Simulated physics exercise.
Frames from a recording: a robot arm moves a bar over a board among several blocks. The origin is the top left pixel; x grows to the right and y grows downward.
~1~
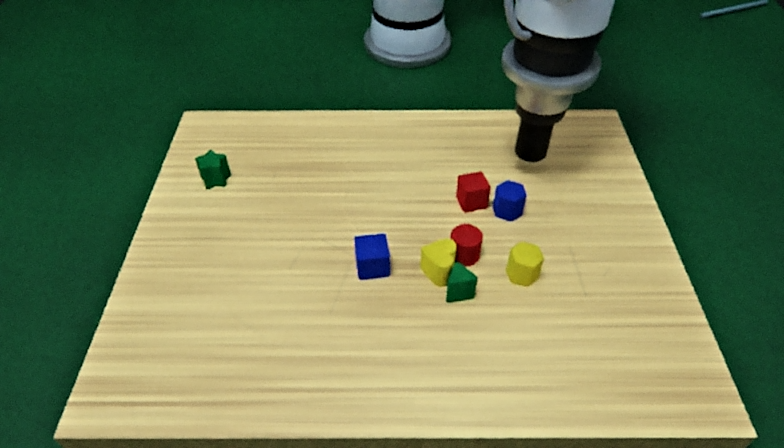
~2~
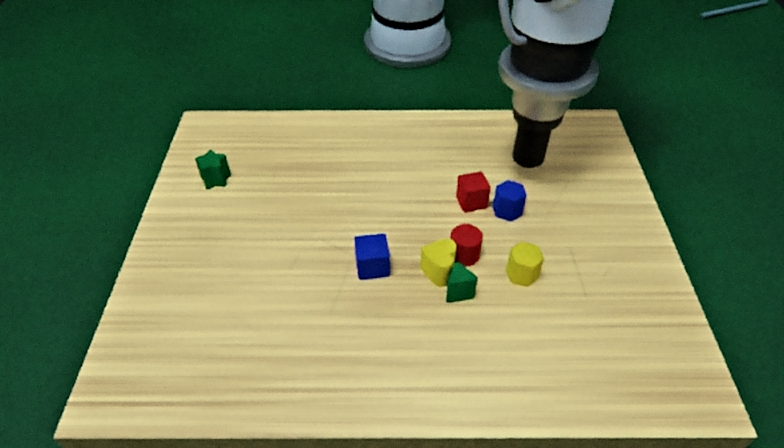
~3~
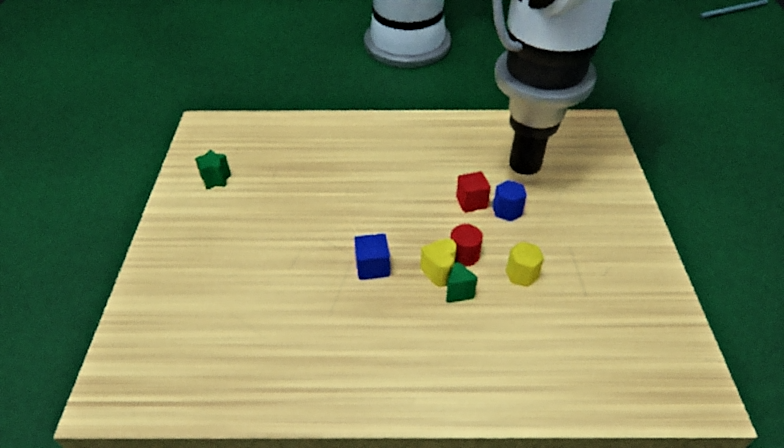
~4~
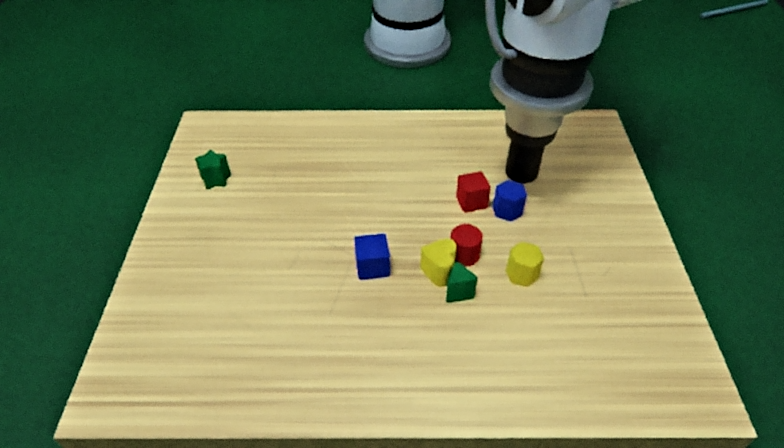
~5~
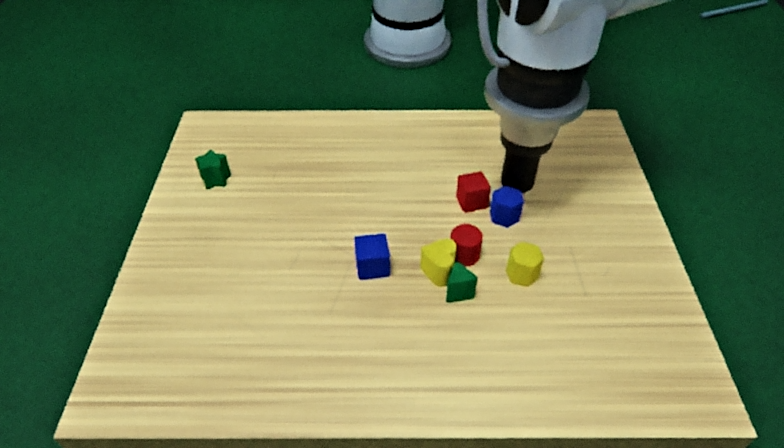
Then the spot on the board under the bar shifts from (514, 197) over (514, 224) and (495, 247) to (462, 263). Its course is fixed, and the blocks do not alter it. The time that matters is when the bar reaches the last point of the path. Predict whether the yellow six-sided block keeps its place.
It is untouched.
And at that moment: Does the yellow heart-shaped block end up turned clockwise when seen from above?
It seems not.
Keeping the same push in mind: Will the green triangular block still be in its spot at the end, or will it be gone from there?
It is moved off its spot.
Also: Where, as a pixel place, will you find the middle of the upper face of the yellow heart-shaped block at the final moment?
At the end it should sit near (407, 262).
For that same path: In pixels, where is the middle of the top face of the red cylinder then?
Around (432, 250).
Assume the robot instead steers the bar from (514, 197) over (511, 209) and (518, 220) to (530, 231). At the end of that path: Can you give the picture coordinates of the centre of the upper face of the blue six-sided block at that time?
Located at (503, 217).
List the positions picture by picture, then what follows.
In the first frame, tip of the bar (531, 152), middles of tops, yellow heart-shaped block (441, 252), green triangular block (461, 273), red cylinder (467, 234), blue six-sided block (512, 190), yellow six-sided block (527, 253).
In the second frame, bar (528, 158), nothing pushed.
In the third frame, bar (525, 165), nothing pushed.
In the fourth frame, bar (521, 173), nothing pushed.
In the fifth frame, bar (517, 182), yellow heart-shaped block (441, 252), green triangular block (461, 273), red cylinder (467, 234), blue six-sided block (509, 196), yellow six-sided block (527, 253).
The first path, step by step. One third of the way, bar (518, 211); blue six-sided block (500, 223), turned 30° clockwise.
Two thirds of the way, bar (497, 232); yellow heart-shaped block (430, 255), turned 35° anticlockwise; red cylinder (455, 241); blue six-sided block (488, 249).
At the end, bar (464, 248); yellow heart-shaped block (407, 262), turned 45° anticlockwise; green triangular block (455, 282); red cylinder (432, 250); blue six-sided block (475, 268), turned 35° anticlockwise; yellow six-sided block unmoved.
